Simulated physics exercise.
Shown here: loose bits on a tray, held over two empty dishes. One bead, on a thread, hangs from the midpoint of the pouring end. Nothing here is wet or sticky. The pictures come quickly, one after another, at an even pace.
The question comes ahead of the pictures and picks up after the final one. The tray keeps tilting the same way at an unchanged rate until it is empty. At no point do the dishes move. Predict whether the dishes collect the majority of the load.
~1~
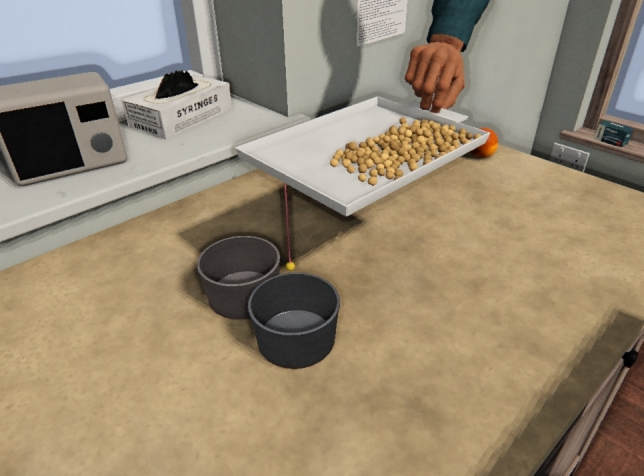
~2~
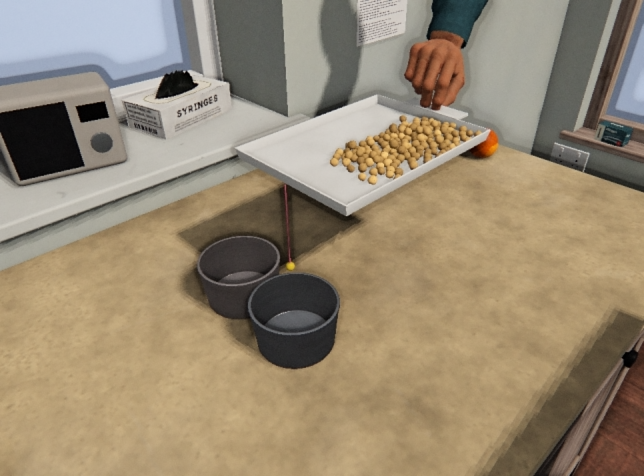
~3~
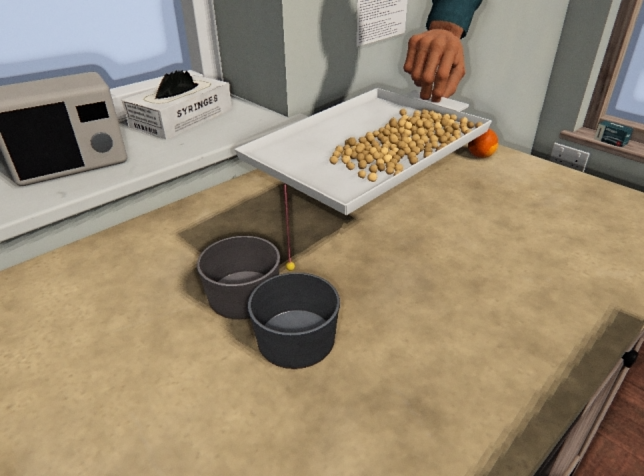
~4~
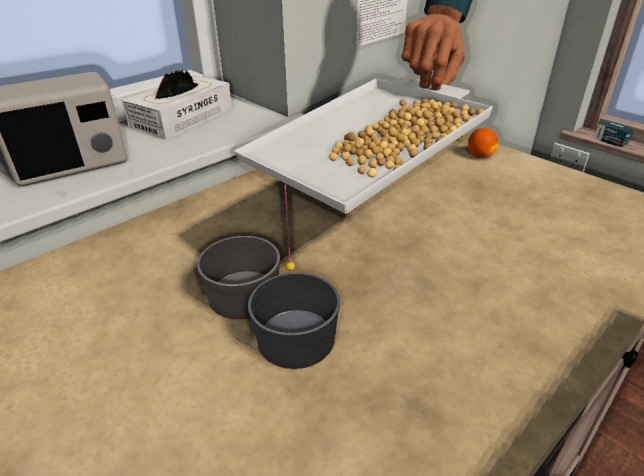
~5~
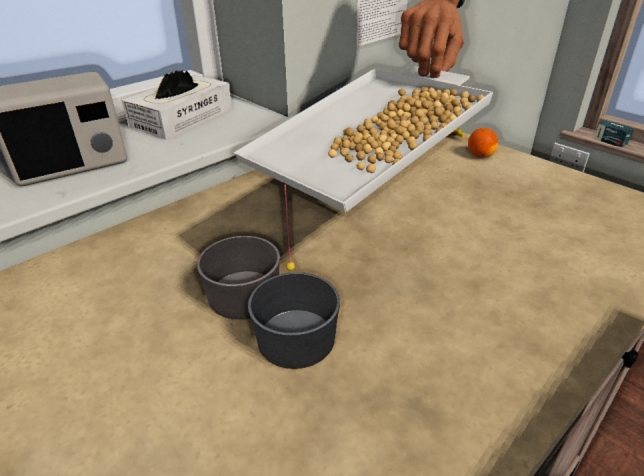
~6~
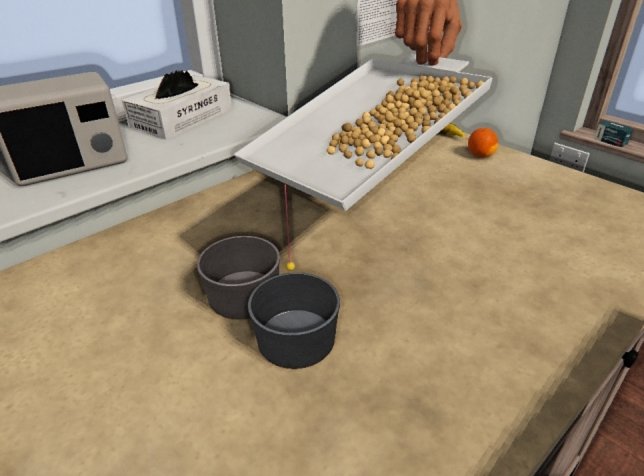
In the end the dishes save the greater share of it.
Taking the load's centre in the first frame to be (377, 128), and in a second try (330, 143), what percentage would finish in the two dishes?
Roughly 90 per cent, then 80 per cent.
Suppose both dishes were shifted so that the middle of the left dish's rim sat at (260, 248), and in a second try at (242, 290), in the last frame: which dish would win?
Try 1: The leftmost dish; try 2: The leftmost dish.
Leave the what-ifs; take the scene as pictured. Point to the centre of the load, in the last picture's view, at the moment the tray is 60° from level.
In the last view the centre sits at roughly (282, 149).
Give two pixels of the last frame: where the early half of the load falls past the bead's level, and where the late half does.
(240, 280), then (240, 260).
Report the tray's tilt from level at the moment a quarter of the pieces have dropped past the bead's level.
I'd say close to 115 degrees.
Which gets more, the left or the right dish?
That would be the leftward one.
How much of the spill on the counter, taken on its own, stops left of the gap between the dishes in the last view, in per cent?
That would be roughly 100 per cent.
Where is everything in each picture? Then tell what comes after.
The first frame shows corners of the pouring end at (239, 147) and (347, 204), level; middle of the load at (405, 145), dried chickpeas; left dish at (208, 292); right dish at (261, 339); bead on its thread at (290, 266).
The second frame shows corners of the pouring end at (238, 148) and (346, 204), level; middle of the load at (405, 143).
The third frame shows corners of the pouring end at (238, 149) and (346, 203), tipped barely, lowest at the left corner; middle of the load at (405, 137).
The fourth frame shows corners of the pouring end at (238, 150) and (345, 202), tipped a little, lowest at the left corner; middle of the load at (405, 129).
The fifth frame shows corners of the pouring end at (237, 152) and (344, 201), tipped a little, lowest at the left corner; middle of the load at (404, 120).
The sixth frame shows corners of the pouring end at (237, 154) and (343, 199), tipped clearly, lowest at the left corner; middle of the load at (402, 112); left dish at (208, 292); right dish at (261, 339).
Soon after the last picture, tray tipped steeply; nearly all on the tray; a stray few outside both; a stray few in the air.
A little later, tray tipped right over; most on the tray; a stray few in the right dish; a small part in the left dish; a stray few outside both; a stray few in the air.
Later still, tray tipped past a quarter turn; about a quarter in the right dish; about half in the left dish; about a third outside both; a stray few in the air.
At rest, tray tipped past a quarter turn; about a quarter in the right dish; about half in the left dish; about a third outside both; a stray few in the air.
